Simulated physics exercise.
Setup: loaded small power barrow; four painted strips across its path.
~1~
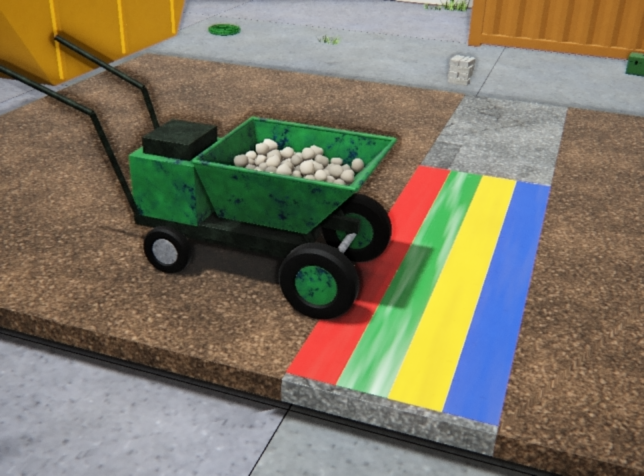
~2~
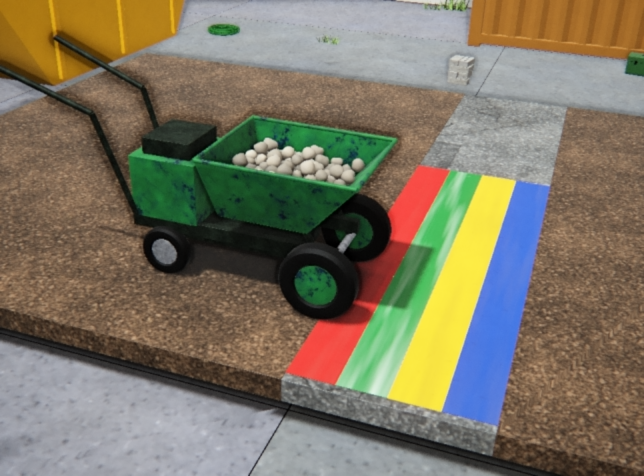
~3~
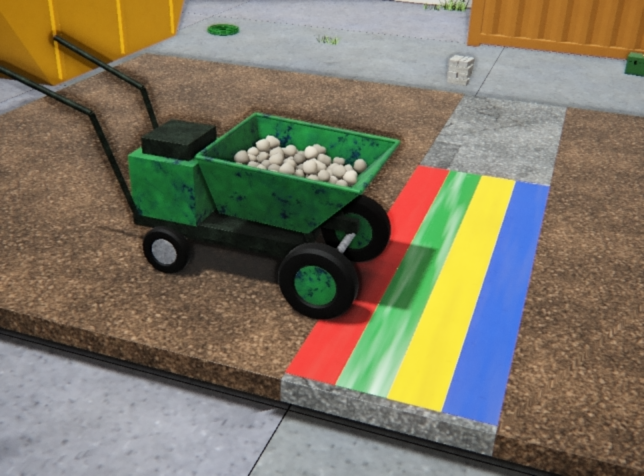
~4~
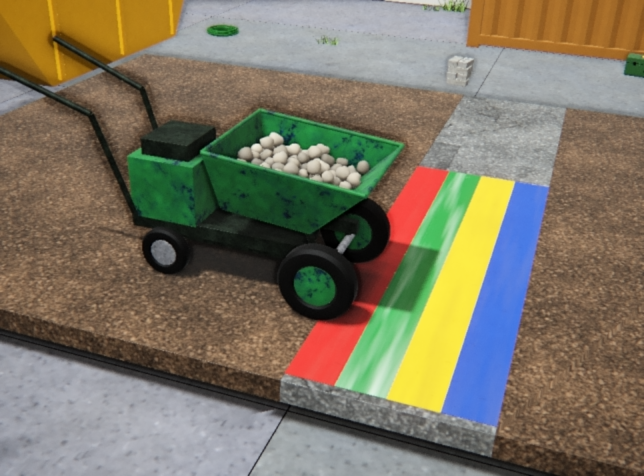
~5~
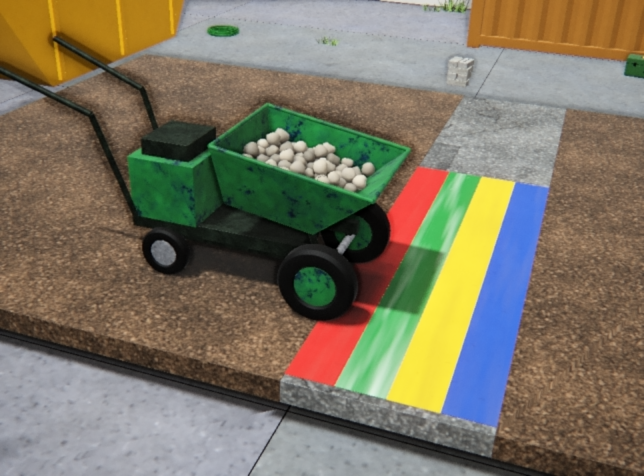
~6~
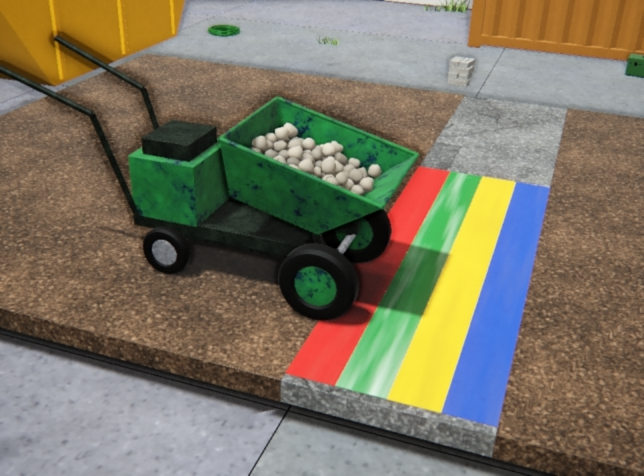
A green barrow's skip of pale pebbles tilts slightly forward beside red, green, yellow and blue strips.
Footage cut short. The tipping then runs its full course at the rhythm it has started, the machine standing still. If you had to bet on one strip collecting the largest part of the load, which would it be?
I would bet on the blue strip.
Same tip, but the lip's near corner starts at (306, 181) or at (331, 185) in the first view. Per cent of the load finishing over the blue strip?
Position 1 near 20 %, position 2 near 30 %.
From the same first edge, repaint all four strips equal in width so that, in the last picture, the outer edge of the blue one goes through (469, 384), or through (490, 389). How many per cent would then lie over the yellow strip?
Roughly 10 percent first, then roughly 10 percent.
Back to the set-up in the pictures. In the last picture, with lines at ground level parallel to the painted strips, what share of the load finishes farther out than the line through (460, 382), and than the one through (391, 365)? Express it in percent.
Roughly 70 and 100 percent.
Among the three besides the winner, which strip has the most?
It's yellow.
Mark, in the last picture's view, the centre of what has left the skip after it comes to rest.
Close to (513, 315) in the last picture.
Just after the last frame, skip tipped steeply; every one in the skip.
A moment on, skip tipped right over; the larger part in the skip; about a tenth over the yellow strip; about a tenth over the blue strip.
Further on, skip tipped right over; about a tenth in the skip; roughly a quarter over the yellow strip; roughly a third over the blue strip; roughly a third off the paint.
When it is over, skip tipped right over; not one over the red strip; just a few over the green strip; roughly a quarter over the yellow strip; roughly a third over the blue strip; roughly a third off the paint.
